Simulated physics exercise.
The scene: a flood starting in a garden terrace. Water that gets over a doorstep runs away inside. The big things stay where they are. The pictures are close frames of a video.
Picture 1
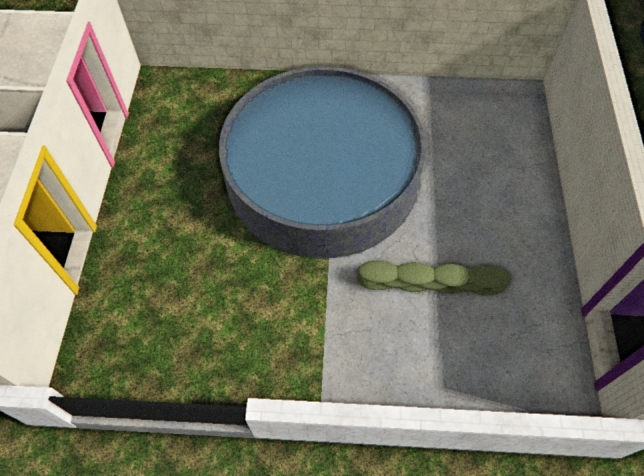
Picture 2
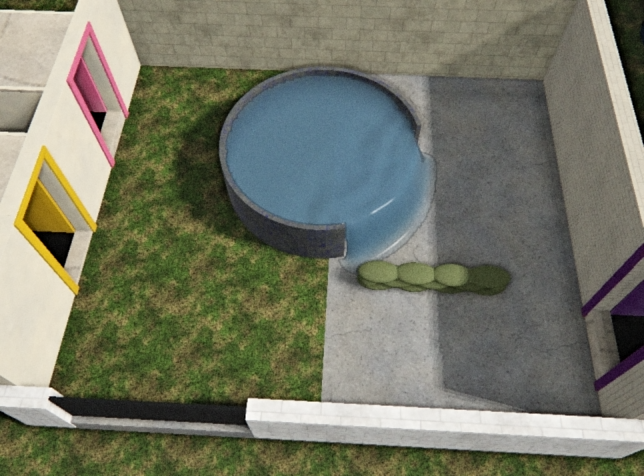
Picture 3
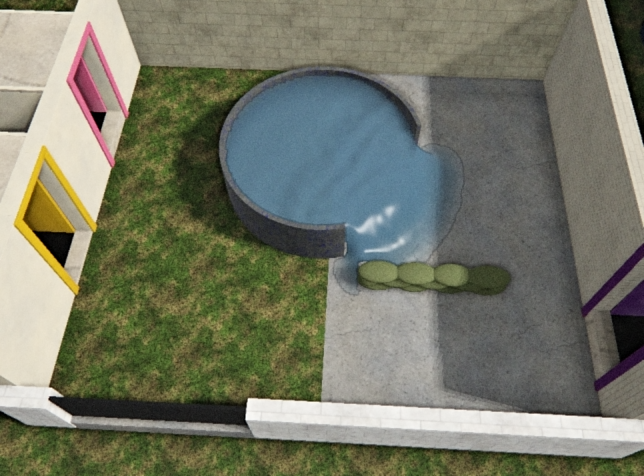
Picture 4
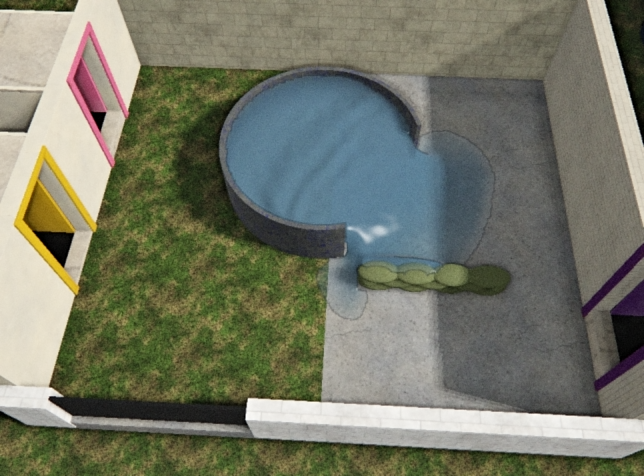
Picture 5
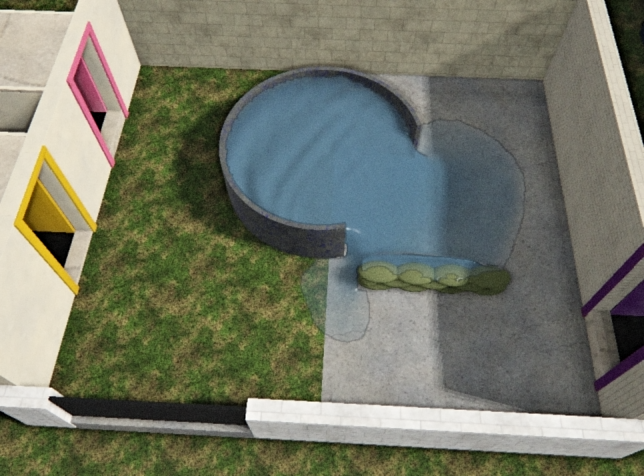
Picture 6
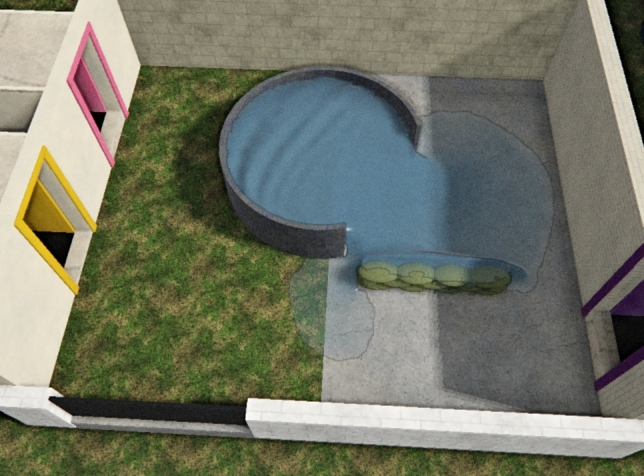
Water poured out through a gap that opened in the lower right side of the round pool's wall, spreading across the grey paving, around the low row of bushes and onto the edge of the grass.
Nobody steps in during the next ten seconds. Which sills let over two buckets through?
The purple door admits no more than that; the yellow door lets in a lot; the pink door admits no more than that.
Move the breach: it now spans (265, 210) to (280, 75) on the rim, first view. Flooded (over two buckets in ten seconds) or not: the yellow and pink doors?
The yellow one takes more; the pink one takes more.
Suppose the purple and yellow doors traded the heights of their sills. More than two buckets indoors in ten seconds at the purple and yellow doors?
Purple door takes more, yellow door lets less in.
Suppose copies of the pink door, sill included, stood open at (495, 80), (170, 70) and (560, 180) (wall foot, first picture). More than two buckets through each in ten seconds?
In that order: Floods, keeps below it, passes that mark.
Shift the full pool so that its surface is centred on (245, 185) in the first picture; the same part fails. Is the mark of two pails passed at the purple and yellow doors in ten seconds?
One by one: The purple door floods, the yellow door floods.
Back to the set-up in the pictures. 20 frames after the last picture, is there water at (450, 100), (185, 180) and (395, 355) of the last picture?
As listed: Awash, dry, flooded.
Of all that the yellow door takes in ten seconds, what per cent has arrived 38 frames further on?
I make it 0 per cent.
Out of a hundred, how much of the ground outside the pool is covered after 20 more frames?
I make it 60 per cent.
A moment on, water covers 35 % of the floor; the purple door wet at the sill, nothing in, the yellow door not reached, the pink door not reached.
Next, water covers 45 % of the floor; the purple door wet at the sill, nothing in, the yellow door not reached, the pink door not reached.
Then, water covers 60 % of the floor; the purple door wet at the sill, nothing in, the yellow door not reached, the pink door not reached.
Later, water covers 95 % of the floor; the purple door under two buckets in, the yellow door wet at the sill, nothing in, the pink door wet at the sill, nothing in.
In the end, water covers 95 % of the floor; the purple door under two buckets in, the yellow door far over two buckets in, the pink door wet at the sill, nothing in.
